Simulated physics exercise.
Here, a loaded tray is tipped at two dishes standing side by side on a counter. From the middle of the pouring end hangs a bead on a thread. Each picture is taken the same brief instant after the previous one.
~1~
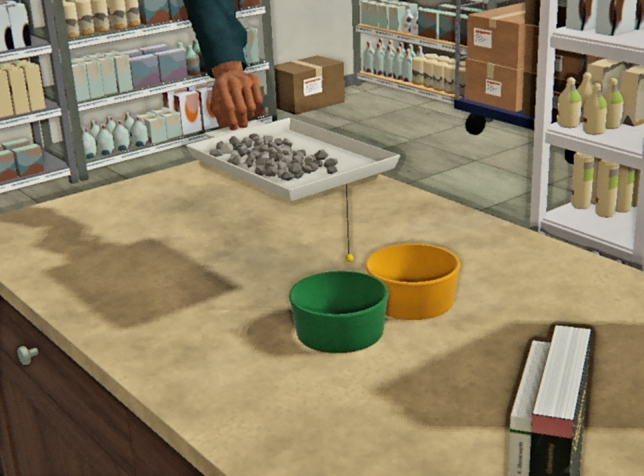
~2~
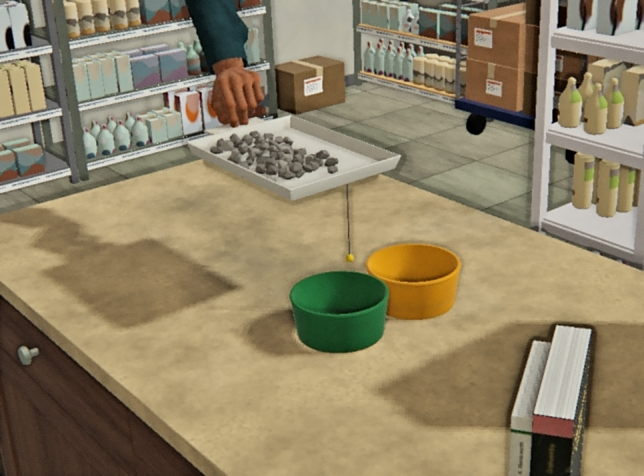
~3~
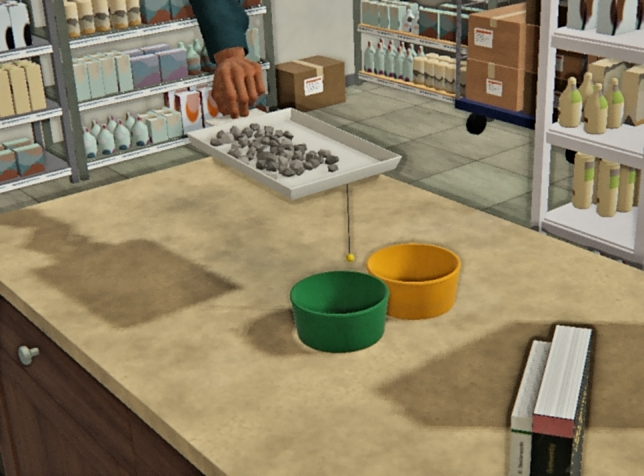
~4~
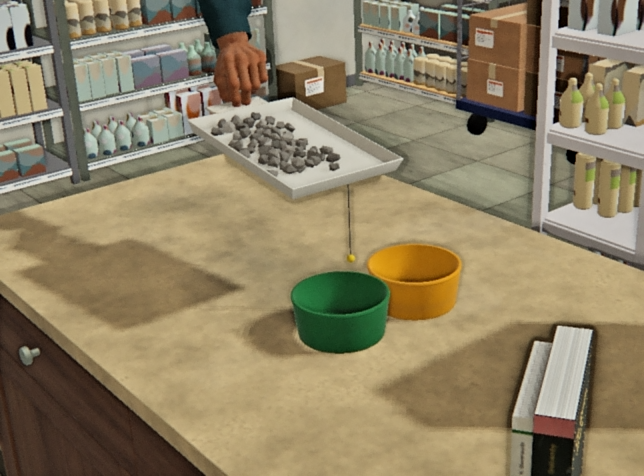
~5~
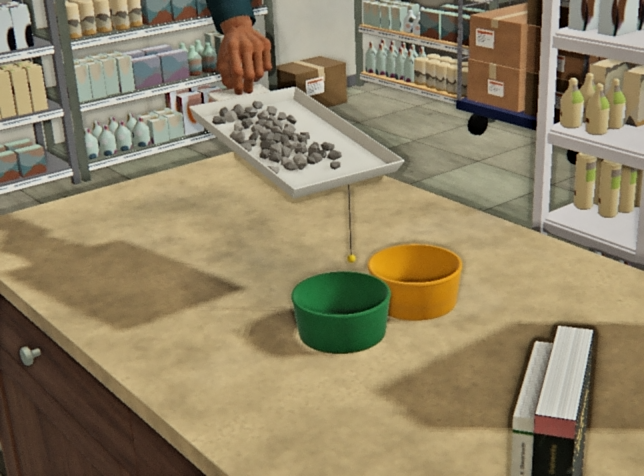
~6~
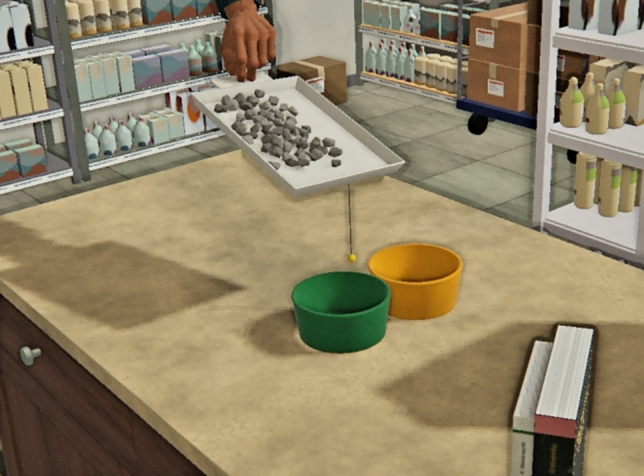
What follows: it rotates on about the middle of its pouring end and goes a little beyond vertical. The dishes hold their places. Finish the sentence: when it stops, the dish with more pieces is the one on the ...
Right.
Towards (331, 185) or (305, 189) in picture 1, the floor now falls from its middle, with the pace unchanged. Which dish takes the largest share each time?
So: The left-standing dish on the first go, the left-standing dish on the second.
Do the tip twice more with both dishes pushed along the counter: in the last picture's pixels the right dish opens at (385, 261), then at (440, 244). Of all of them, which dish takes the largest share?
The dish to the right, then the dish to the left.
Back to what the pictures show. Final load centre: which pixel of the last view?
I'd place the middle at about (406, 302).
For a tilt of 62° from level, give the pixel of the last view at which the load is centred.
I'd put it at about (359, 165).
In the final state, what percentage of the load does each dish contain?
Roughly 30 in a hundred for the left dish, roughly 60 in a hundred for the right dish.
Soon after the last picture, tray tipped steeply; nearly all on the tray; a small part in the air.
A little later, tray tipped past a quarter turn; about a quarter on the tray; about a quarter in the left dish; about a third in the right dish; a small part outside both; a small part in the air.
Later still, tray tipped past a quarter turn; about a quarter in the left dish; about half in the right dish; a small part outside both.
At rest, tray tipped past a quarter turn; about a quarter in the left dish; about half in the right dish; a small part outside both.
